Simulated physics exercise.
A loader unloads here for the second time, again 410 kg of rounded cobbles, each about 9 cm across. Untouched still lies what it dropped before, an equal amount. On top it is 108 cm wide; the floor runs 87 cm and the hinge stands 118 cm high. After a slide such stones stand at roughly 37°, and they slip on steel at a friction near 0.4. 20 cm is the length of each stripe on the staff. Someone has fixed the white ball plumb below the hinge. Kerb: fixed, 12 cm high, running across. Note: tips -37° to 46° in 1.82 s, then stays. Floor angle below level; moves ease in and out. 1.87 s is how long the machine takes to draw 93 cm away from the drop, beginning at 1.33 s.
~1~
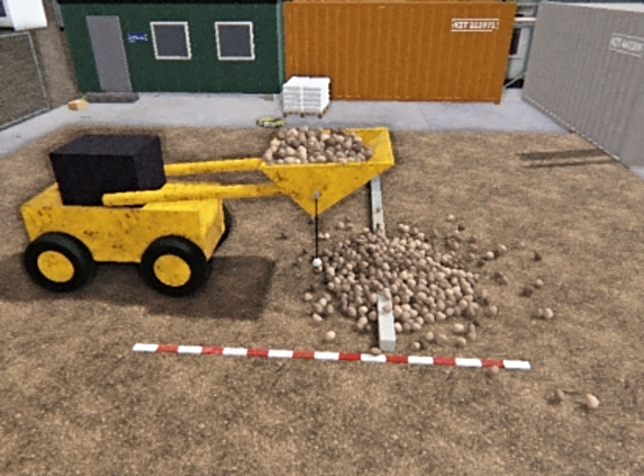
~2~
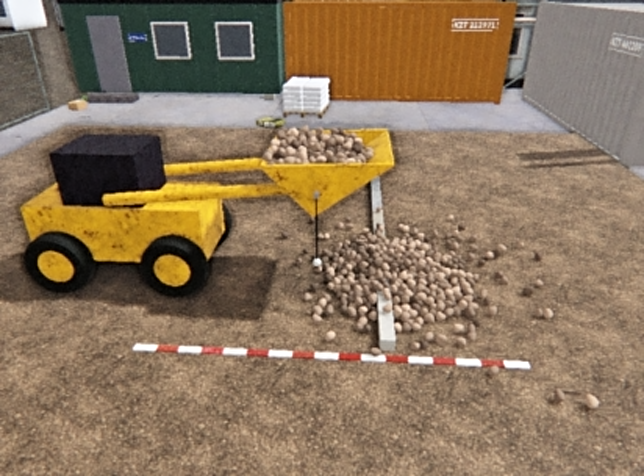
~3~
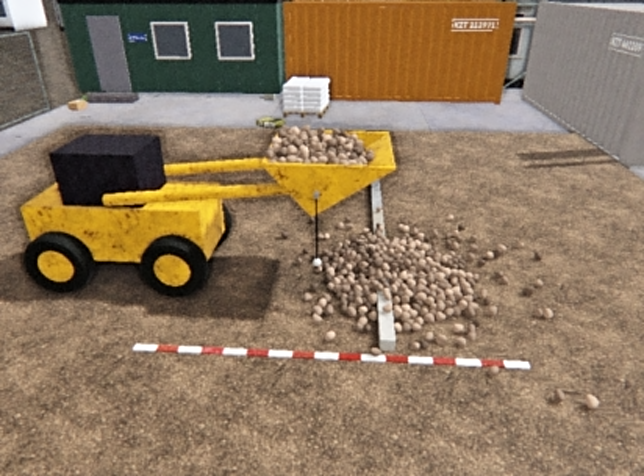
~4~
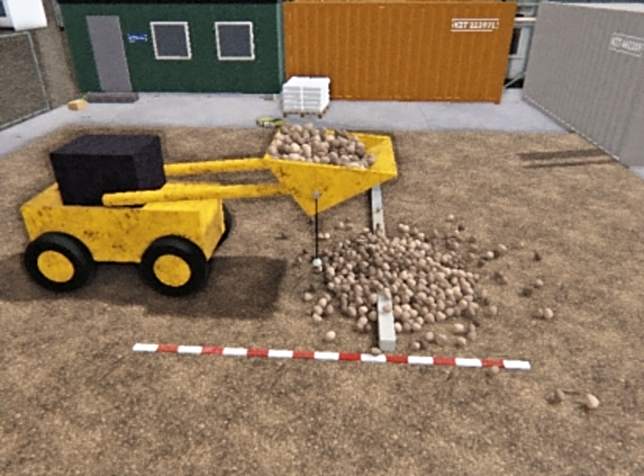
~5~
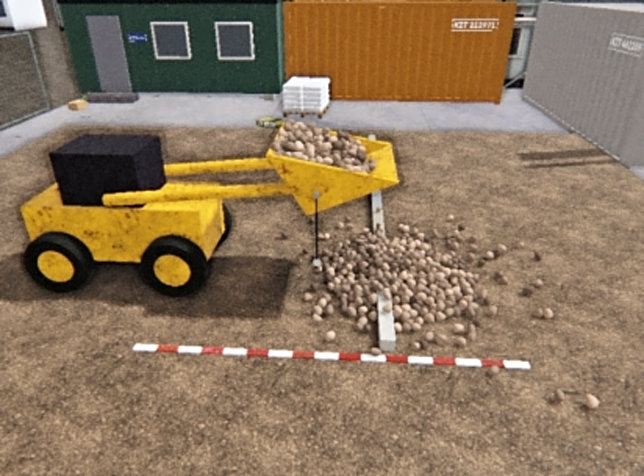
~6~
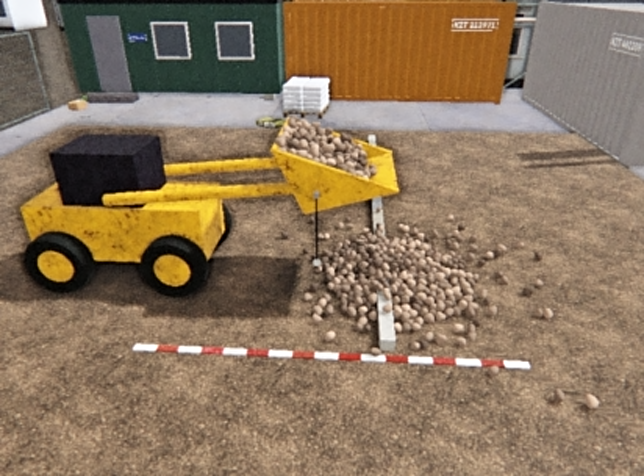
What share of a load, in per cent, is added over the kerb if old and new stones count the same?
I would say 47 percent.
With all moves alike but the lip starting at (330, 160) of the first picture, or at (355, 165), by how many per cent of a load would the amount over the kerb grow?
Near 0 in a hundred, then near 10 in a hundred.
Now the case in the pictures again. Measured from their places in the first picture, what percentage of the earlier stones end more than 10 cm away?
The answer is about 15 per cent.
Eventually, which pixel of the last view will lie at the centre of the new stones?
Around (382, 264).
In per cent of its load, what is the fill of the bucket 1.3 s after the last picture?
About 5 per cent.
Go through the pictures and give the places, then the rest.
In the first frame, the bucket is at -37°, its lip at (393, 163); the top of the load is at (316, 137). The earlier load is highest near (376, 259), 23 cm above ground level, 45 % on this side of the kerb, 56 % over the kerb.
The second frame shows lip at (394, 165), floor tilted -36°, highest stones at (311, 137).
The third frame shows lip at (395, 168), floor tilted -33°, highest stones at (306, 137).
In the fourth frame, the bucket is at -29°, its lip at (397, 174); the top of the load is at (292, 133).
The fifth frame shows lip at (398, 182), floor tilted -23°, highest stones at (291, 129).
The sixth frame shows lip at (398, 191), floor tilted -16°, highest stones at (295, 126).
Then, 0.8 s after the last picture the floor is at 33°; in per cent of one load, 89 in the bucket, 55 on this side of the kerb, 58 over the kerb; the foremost stones are at (536, 288).
Then, 1.3 s after the last picture the floor is at 46°; in per cent of one load, 5 in the bucket, 100 on this side of the kerb, 96 over the kerb; the foremost stones are at (536, 288).
Then, 3.1 s after the last picture the floor is at 46°; in per cent of one load, 0 in the bucket, 99 on this side of the kerb, 103 over the kerb; the foremost stones are at (536, 288).
Then, 5.7 s after the last picture the floor is at 46°; in per cent of one load, 0 in the bucket, 99 on this side of the kerb, 103 over the kerb; the foremost stones are at (536, 288). Net gain over the kerb, 47.
